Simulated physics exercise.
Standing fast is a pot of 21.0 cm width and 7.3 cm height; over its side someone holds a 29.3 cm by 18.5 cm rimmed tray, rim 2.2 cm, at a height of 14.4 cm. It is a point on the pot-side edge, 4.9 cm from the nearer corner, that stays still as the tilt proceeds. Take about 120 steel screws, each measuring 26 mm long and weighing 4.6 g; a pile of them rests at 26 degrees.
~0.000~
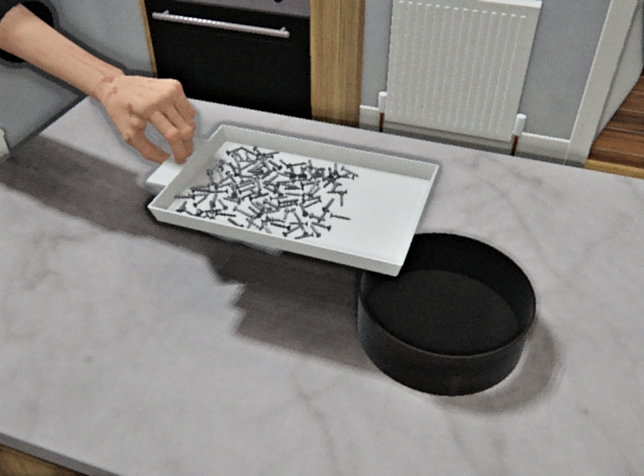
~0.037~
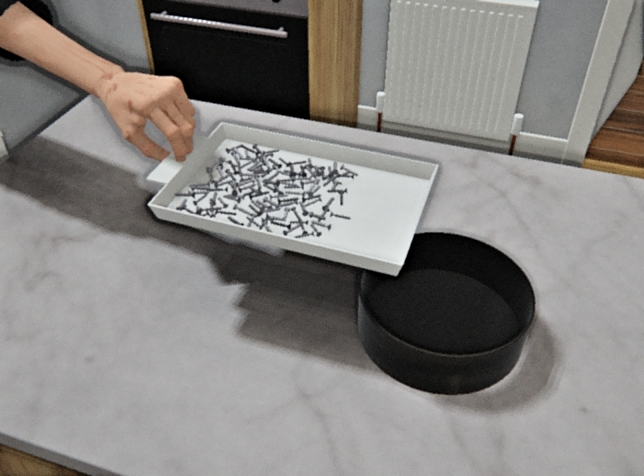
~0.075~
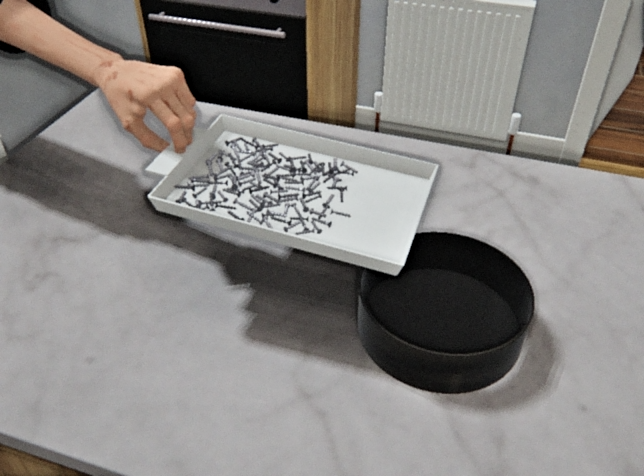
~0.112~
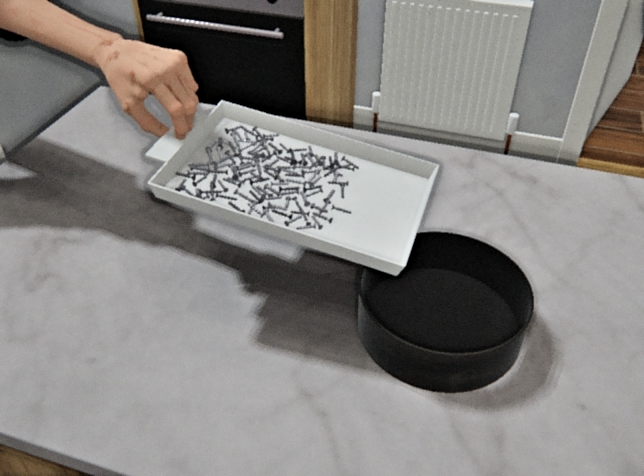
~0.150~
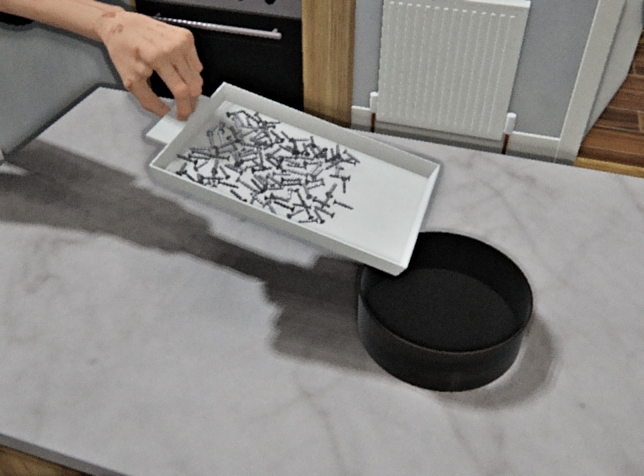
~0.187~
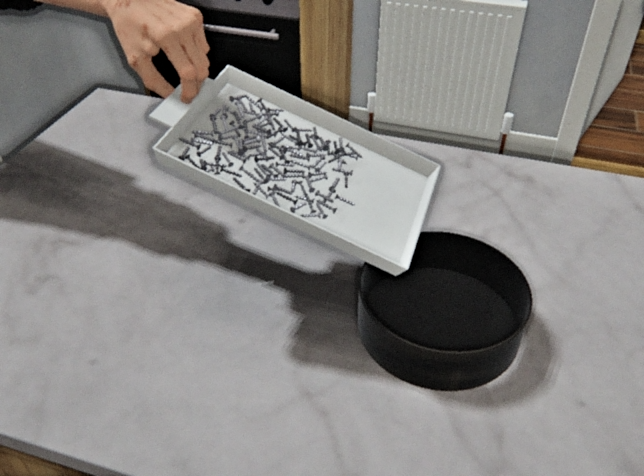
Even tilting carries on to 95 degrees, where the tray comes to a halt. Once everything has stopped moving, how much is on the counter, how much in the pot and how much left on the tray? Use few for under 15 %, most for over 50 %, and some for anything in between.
Counter: Few, pot: Most, left on the tray: Few.
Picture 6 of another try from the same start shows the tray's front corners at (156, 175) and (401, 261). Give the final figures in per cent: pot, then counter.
In the pot: 90 per cent; on the counter: 5 per cent.
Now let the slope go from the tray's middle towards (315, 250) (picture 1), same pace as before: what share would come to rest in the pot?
The share comes to about 30 in a hundred.
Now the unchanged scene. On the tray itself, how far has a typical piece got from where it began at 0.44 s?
It has moved some 5 cm from its start.
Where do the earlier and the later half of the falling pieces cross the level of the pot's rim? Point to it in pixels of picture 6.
It passes about (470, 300) first and (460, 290) afterwards.
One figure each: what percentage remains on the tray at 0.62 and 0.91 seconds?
Roughly 80 then 0.
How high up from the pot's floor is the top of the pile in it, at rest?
It reaches roughly 2.0 cm.
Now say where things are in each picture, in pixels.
Tray tilt 0 degrees, front corners at (155, 205) and (397, 260); middle of the pieces at (269, 189); pot at (446, 289), in the first picture.
Tray tilt 1 degrees, front corners at (155, 203) and (398, 260); middle of the pieces at (269, 187), in the second picture.
Tray tilt 3 degrees, front corners at (155, 195) and (399, 260), lowest corner right front; middle of the pieces at (269, 182), in the third picture.
Tray tilt 8 degrees, front corners at (155, 182) and (401, 261), lowest corner right front; middle of the pieces at (270, 174), in the fourth picture.
Tray tilt 13 degrees, front corners at (157, 164) and (402, 262), lowest corner right front; middle of the pieces at (272, 163), in the fifth picture.
Tray tilt 19 degrees, front corners at (161, 147) and (404, 263), lowest corner right front; middle of the pieces at (275, 152); pot at (444, 286). Its pace works out near 150 degrees a second, in the sixth picture.
After 0.44 s, tilt 57 degrees; the tray holds 100 %, the pot 0 %.
After 0.62 s, tilt 83 degrees; the tray holds 80 %, the pot 0 %.
After 0.91 s, tilt 95 degrees; the tray holds 0 %, the pot 90 %.
In the end, at 1.6 s, counter 5 %, pot 95 %, tray 0 %.
